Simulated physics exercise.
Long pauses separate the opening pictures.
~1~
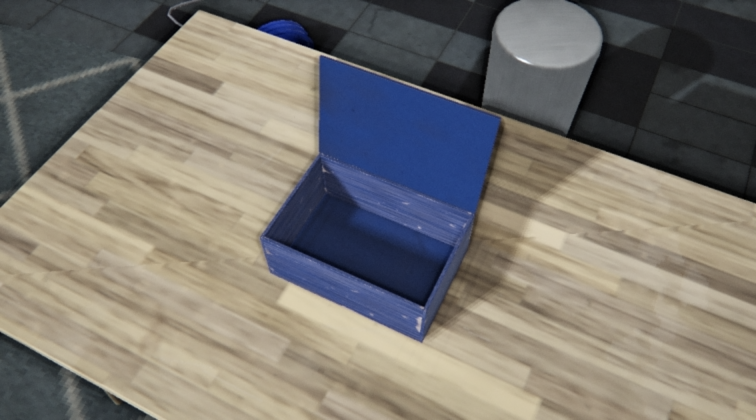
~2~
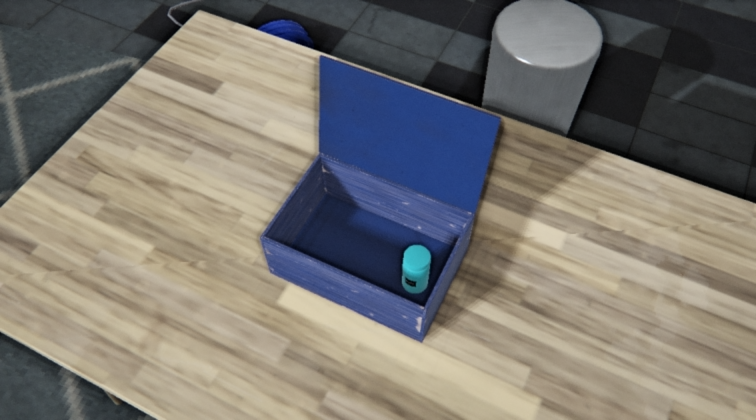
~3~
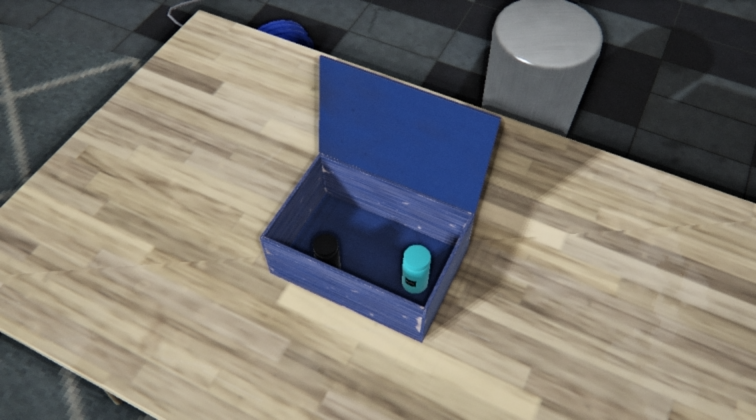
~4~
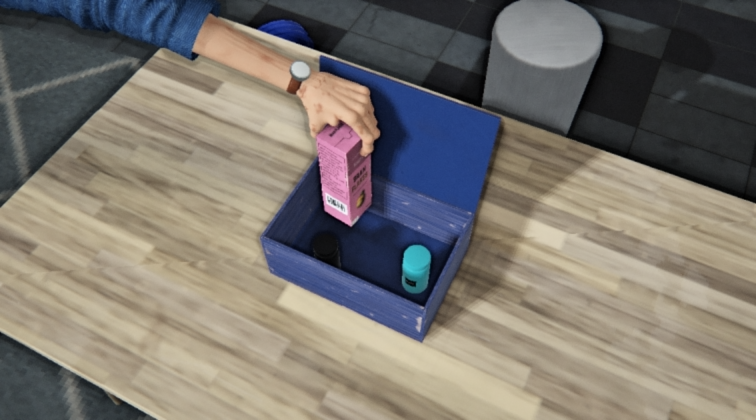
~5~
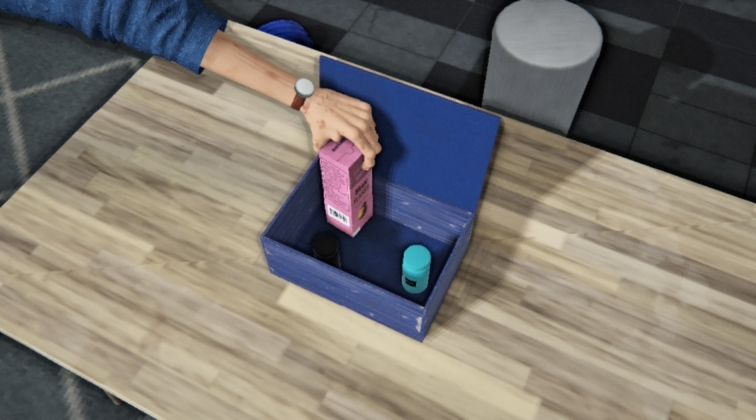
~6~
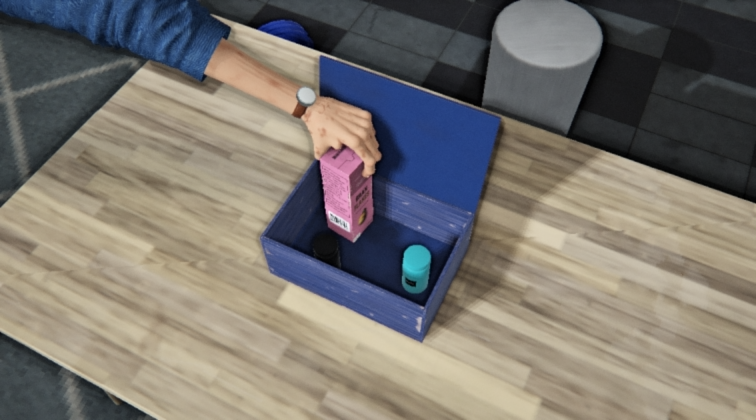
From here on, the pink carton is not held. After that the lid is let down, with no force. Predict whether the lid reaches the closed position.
The lid leaves a gap.
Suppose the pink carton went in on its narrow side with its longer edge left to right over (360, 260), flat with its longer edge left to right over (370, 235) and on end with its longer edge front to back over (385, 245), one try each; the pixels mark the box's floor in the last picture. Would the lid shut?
Closed, Closed, Open.
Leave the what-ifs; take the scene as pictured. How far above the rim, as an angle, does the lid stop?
Roughly 25 degrees above the rim.
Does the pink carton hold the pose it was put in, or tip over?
Observation: The pink carton tilts over.
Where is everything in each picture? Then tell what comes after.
The last thing is not in view yet, in the first frame.
The last thing is not in view yet; turquoise shaker (416, 270), in the second frame.
The last thing is not in view yet; turquoise shaker (416, 270), in the third frame.
Coming down; pink carton (346, 173); turquoise shaker (416, 270), in the fourth frame.
Coming down; pink carton (348, 186); turquoise shaker (416, 270), in the fifth frame.
Put in, still held; pink carton (348, 192); turquoise shaker (416, 270), in the sixth frame.
Then, 1.30 s on from there, lid 83° above the rim.
Then, 1.70 s on from there, lid 59° above the rim; pink carton turned 14° from how it was put near (339, 201).
Then, 2.00 s on from there, lid 27° above the rim; pink carton turned 47° from how it was put near (322, 222); black shaker turned 14° from how it was put.
In the end, lid 27° above the rim; toppled in the box, pink carton; left askew, black shaker; turquoise shaker unmoved. At the end, from the last picture's camera, pink carton near (324, 221).
